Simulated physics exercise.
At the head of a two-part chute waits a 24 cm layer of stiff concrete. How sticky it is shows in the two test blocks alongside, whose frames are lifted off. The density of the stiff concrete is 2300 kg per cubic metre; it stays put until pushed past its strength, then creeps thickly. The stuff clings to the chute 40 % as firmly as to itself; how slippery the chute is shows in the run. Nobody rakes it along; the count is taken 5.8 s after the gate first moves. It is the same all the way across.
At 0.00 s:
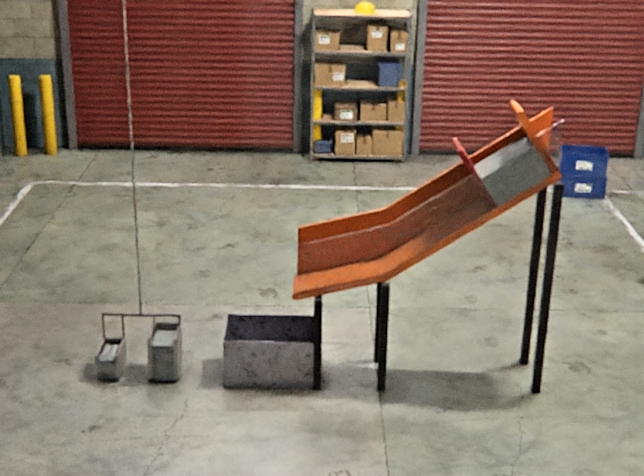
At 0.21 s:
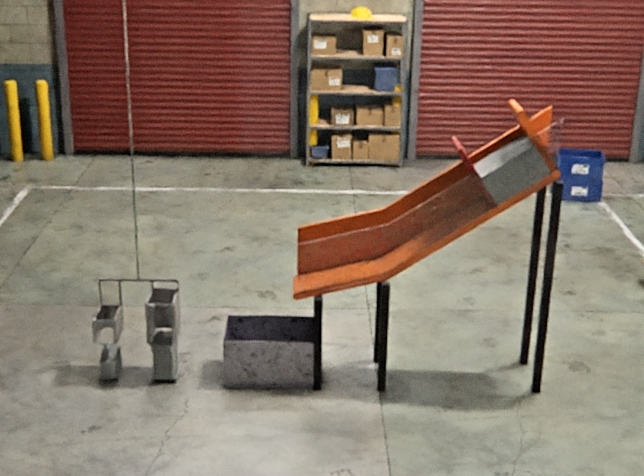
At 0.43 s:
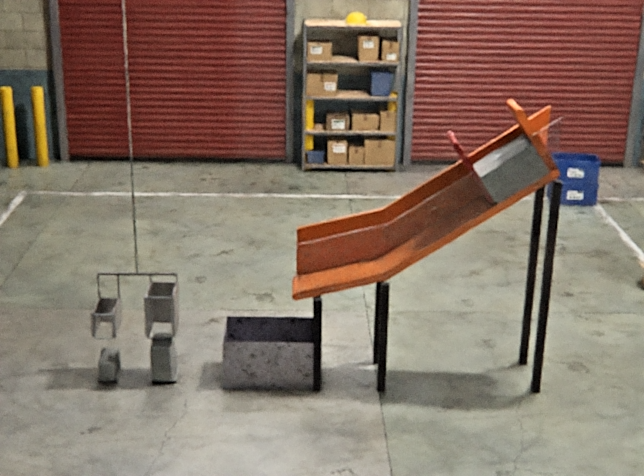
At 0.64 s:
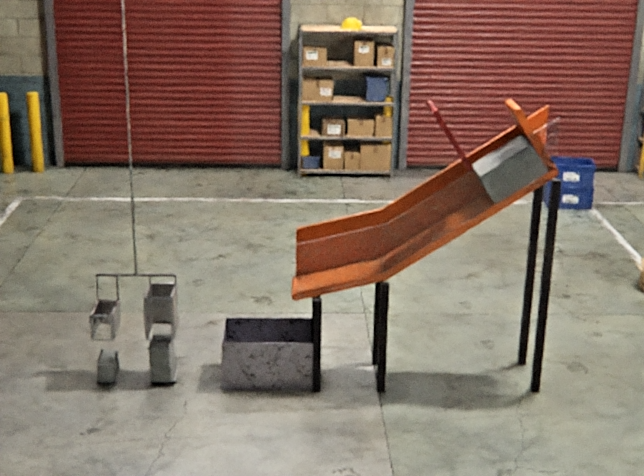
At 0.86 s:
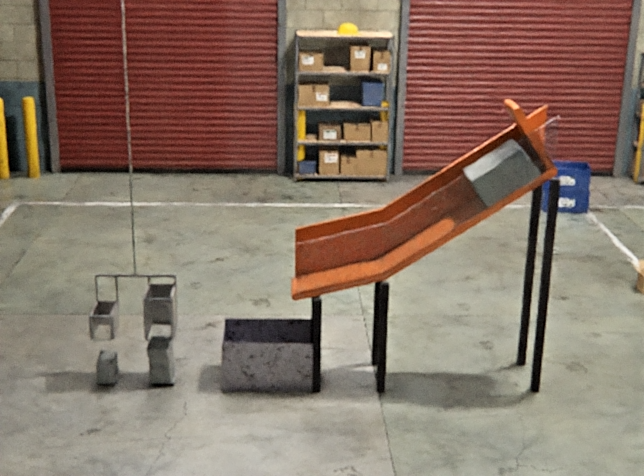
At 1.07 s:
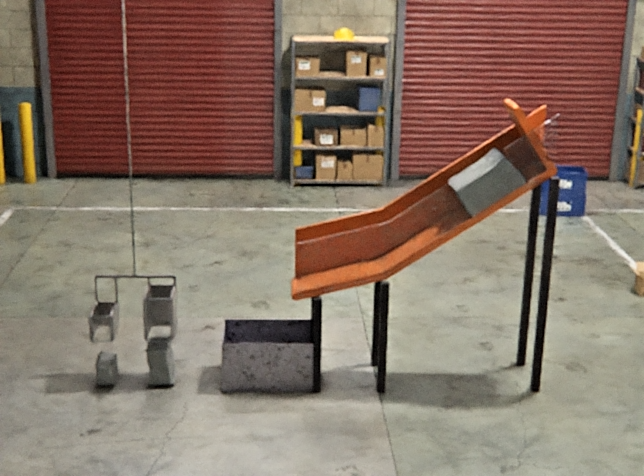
A grey block of stiff concrete slid a short way down an orange chute after a red gate swung up, while at left, small metal boxes had already been lifted off two grey test blocks.
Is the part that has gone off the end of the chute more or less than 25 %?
The part that has gone off the end of the chute is less than 25 %.
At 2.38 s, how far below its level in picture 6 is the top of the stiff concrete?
About 63.5 cm.
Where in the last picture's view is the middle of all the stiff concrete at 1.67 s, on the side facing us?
Around (418, 235).
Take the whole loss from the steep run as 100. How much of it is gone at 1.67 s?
Some 0 per cent.
After 1.67 s, 99 % is on the steep run, 1 % on the flatter one and 0 % past the end.
After 2.38 s, 3 % is on the steep run, 97 % on the flatter one and 0 % past the end.
After 3.09 s, 3 % is on the steep run, 97 % on the flatter one and 0 % past the end.
After 3.80 s, 3 % is on the steep run, 97 % on the flatter one and 0 % past the end.
After 6.24 s, at the end, 3 % is on the steep run, 97 % on the flatter one and 0 % past the end.
